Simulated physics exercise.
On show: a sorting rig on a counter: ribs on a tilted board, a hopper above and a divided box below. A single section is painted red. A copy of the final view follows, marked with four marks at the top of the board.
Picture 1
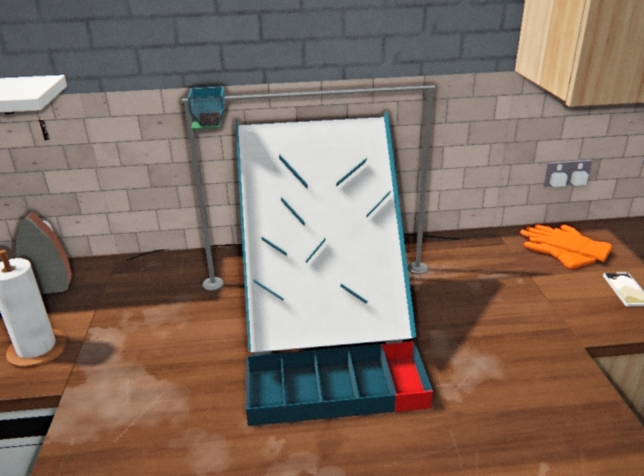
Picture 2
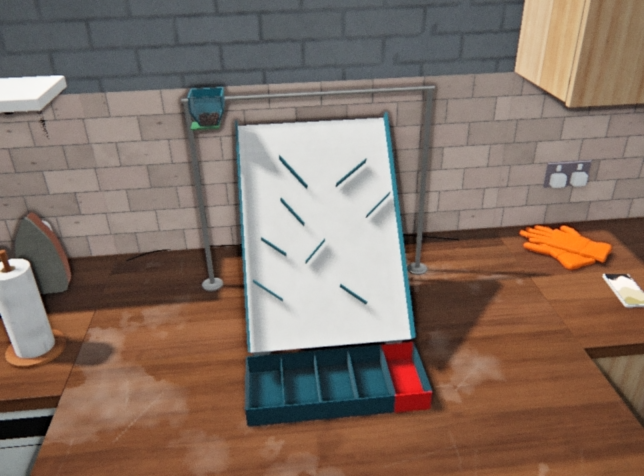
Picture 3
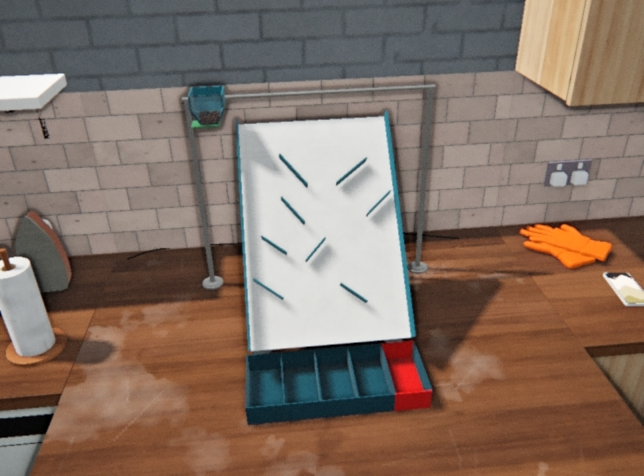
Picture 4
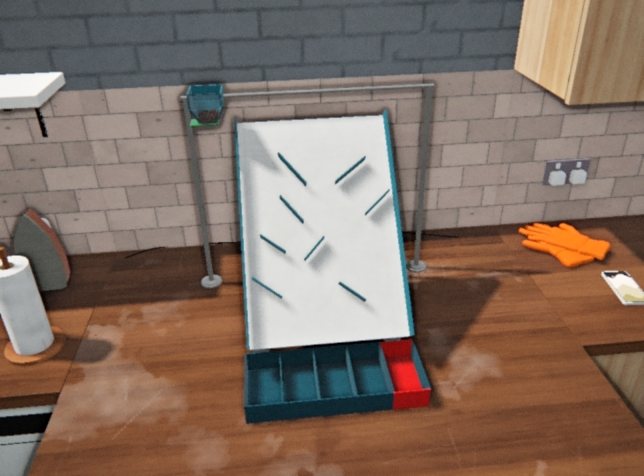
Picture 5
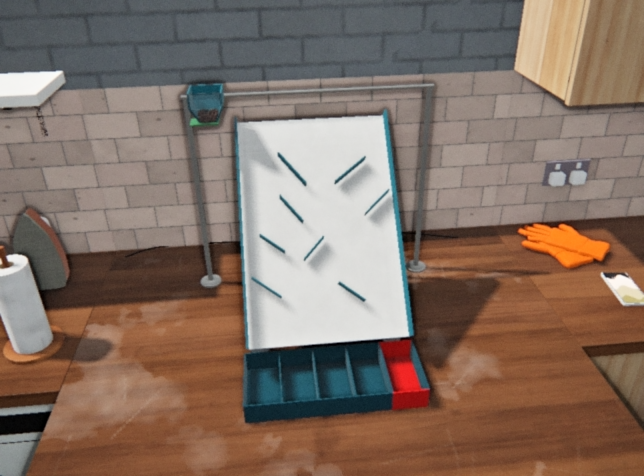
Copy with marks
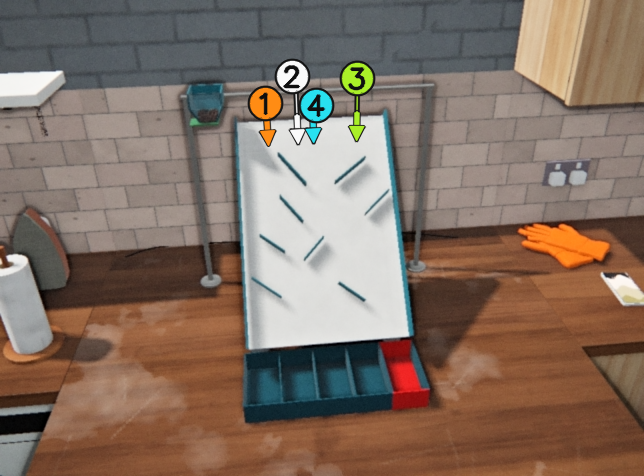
On a wooden kitchen counter, a white tilted board with small ribs stood above a divided box with a red section at the far right, while the hopper at upper left stayed put and nothing noticeably moved.
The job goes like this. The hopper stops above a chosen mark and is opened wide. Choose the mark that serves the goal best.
Take 2.
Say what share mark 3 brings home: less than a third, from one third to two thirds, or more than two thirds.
Mark 3 gives less than a third.
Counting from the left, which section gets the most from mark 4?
The fifth.
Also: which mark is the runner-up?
It is 4.
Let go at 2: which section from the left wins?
The fifth.
On the marked copy, mark 1 meets the board at (268, 140); mark 2 meets the board at (297, 138); mark 3 meets the board at (356, 135); mark 4 meets the board at (313, 137).
For mark 1, a small share in the red section, close to half in other sections, close to a third outside the box.
For mark 2, close to two thirds in the red section, a small share in other sections, close to a quarter outside the box.
For mark 3, a small share in the red section, the bulk in other sections, a small share outside the box.
For mark 4, close to half in the red section, close to a third in other sections, a small share outside the box.
